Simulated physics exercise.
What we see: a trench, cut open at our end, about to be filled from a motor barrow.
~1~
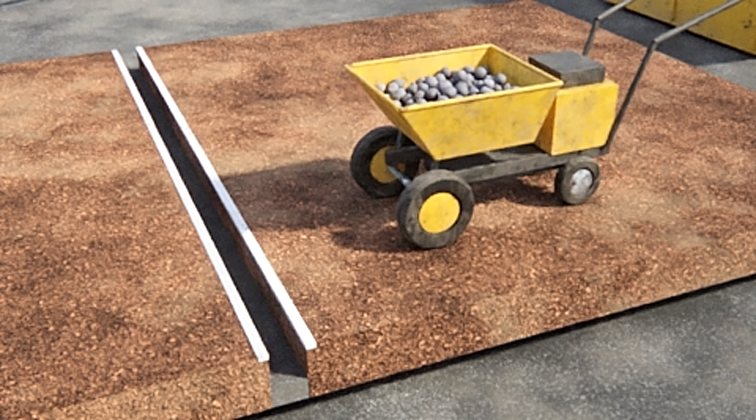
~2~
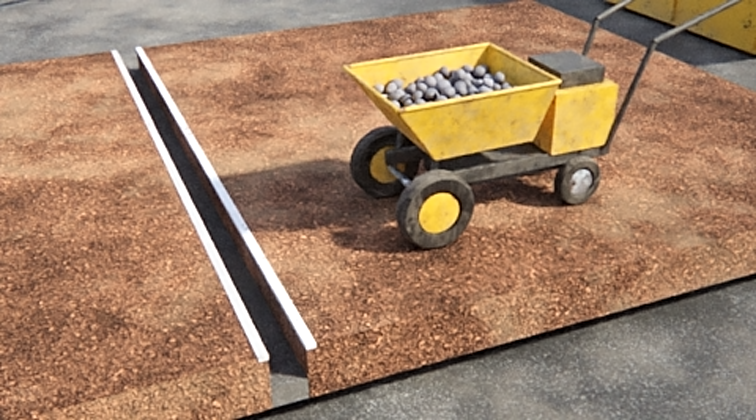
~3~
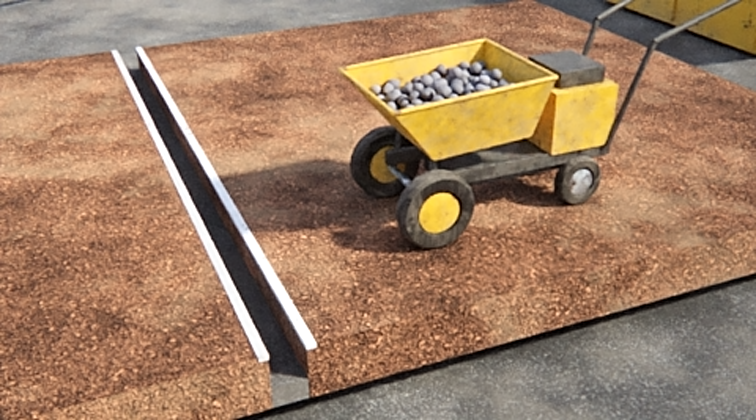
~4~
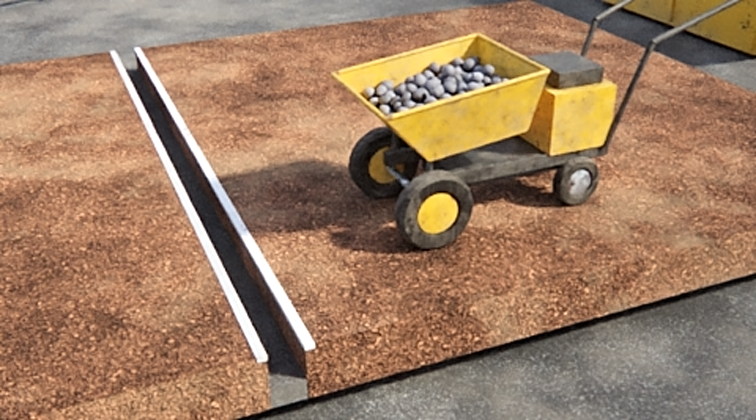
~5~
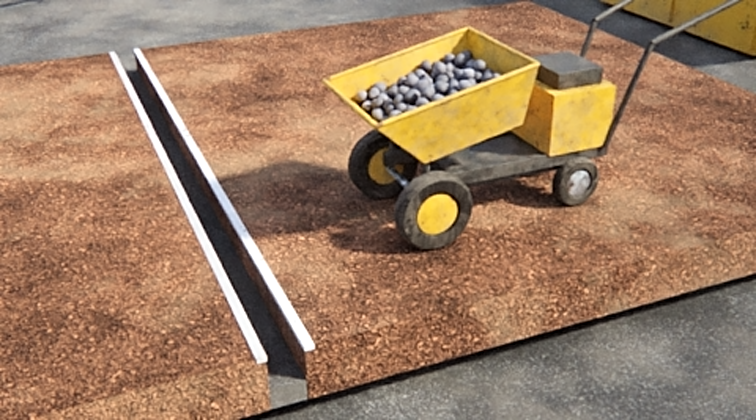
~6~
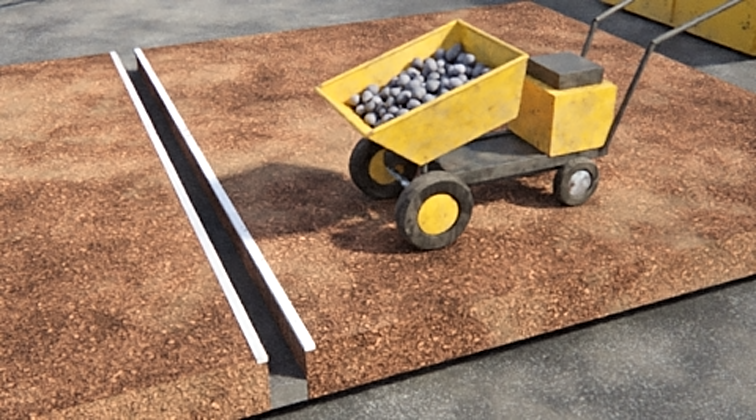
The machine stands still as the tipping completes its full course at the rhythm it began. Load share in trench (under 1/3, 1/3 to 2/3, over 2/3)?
The trench will get the middle band, a third to two thirds.
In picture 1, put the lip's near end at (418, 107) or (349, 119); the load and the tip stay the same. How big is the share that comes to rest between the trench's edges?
Around 30 % the first time and around 50 % the second.
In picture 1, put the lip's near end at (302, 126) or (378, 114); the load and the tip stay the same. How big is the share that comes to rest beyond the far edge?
That would be roughly 90 in a hundred and then roughly 20 in a hundred.
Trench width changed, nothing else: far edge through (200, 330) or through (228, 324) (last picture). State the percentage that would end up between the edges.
In turn 60 and 50 in a hundred.
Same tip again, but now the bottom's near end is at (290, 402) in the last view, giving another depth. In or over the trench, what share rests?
50 %.
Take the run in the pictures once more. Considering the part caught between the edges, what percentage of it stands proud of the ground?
Close to 20 per cent.
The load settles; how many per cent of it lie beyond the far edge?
Close to 10 in a hundred.
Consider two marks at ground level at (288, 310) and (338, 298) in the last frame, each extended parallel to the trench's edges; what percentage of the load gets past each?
Estimate: 50 %, then 90 %.
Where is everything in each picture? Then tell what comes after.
Lip of the skip near (400, 110), level; top of the load near (460, 92), round cobbles; first edge of the trench near (290, 307); far edge near (244, 318), the trench under half as wide as the skip, and about as deep as wide, in the first frame.
Lip of the skip near (398, 111), level; top of the load near (463, 94), in the second frame.
Lip of the skip near (394, 114), tipped barely; top of the load near (469, 91), in the third frame.
Lip of the skip near (385, 119), tipped a little; top of the load near (462, 88), in the fourth frame.
Lip of the skip near (376, 127), tipped a little; top of the load near (470, 86), in the fifth frame.
Lip of the skip near (366, 136), tipped clearly; top of the load near (462, 82); first edge of the trench near (289, 309); far edge near (243, 320), in the sixth frame.
Shortly afterwards, skip tipped steeply; the whole lot in the skip.
Next, skip tipped right over; the bulk in the skip; a little short of the trench; only a few falling.
Some moments later, skip tipped right over; near a quarter in the skip; near a third short of the trench; near a third in or heaped over the trench; a little beyond it.
In the end, skip tipped right over; a little in the skip; near a third short of the trench; near half in or heaped over the trench; a little beyond it.
